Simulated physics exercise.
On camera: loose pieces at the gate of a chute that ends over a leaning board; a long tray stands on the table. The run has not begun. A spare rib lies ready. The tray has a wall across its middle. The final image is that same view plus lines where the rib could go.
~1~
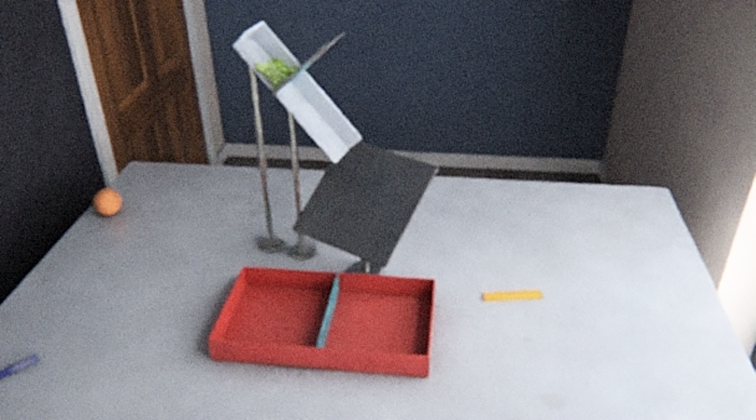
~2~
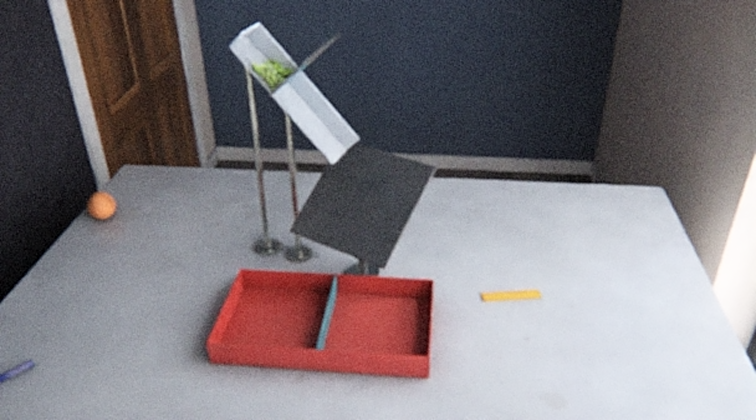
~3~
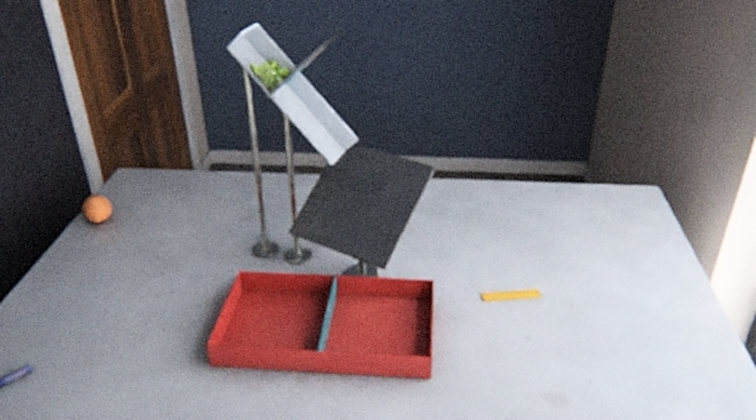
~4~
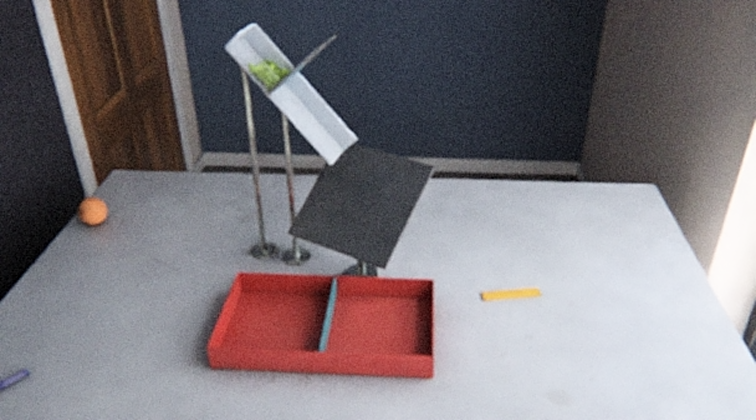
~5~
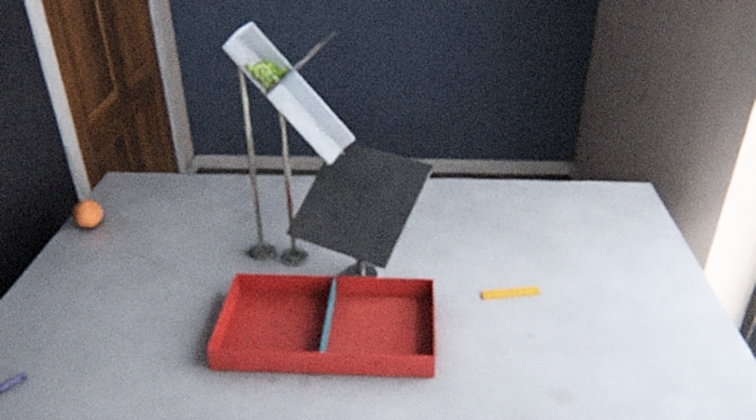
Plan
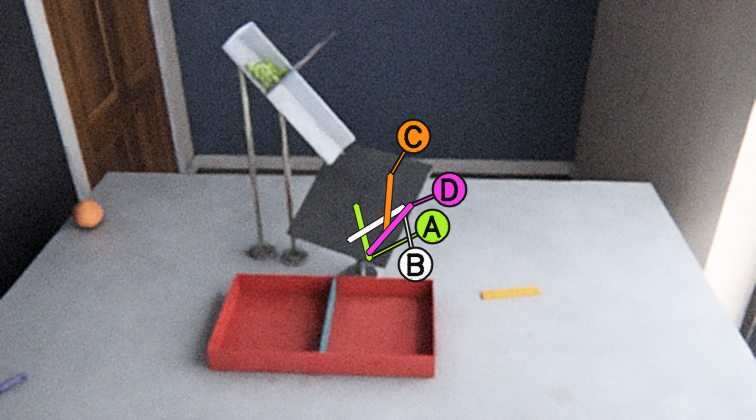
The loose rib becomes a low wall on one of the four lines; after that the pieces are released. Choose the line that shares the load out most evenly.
Go for D.
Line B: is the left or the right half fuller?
The left half.
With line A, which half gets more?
Right.
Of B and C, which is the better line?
The answer is C.
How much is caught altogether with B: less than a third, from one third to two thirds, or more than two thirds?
It is more than two thirds.
On the marked copy, line A from (356, 205) to (369, 258); line B from (402, 207) to (350, 239); line C from (390, 175) to (386, 230); line D from (410, 205) to (369, 252).
With A, of what is caught, about a quarter in the left half, most in the right.
With B, of what is caught, nearly all in the left half, a small part in the right.
With C, of what is caught, about a quarter in the left half, most in the right.
With D, of what is caught, about half in the left half, about half in the right.
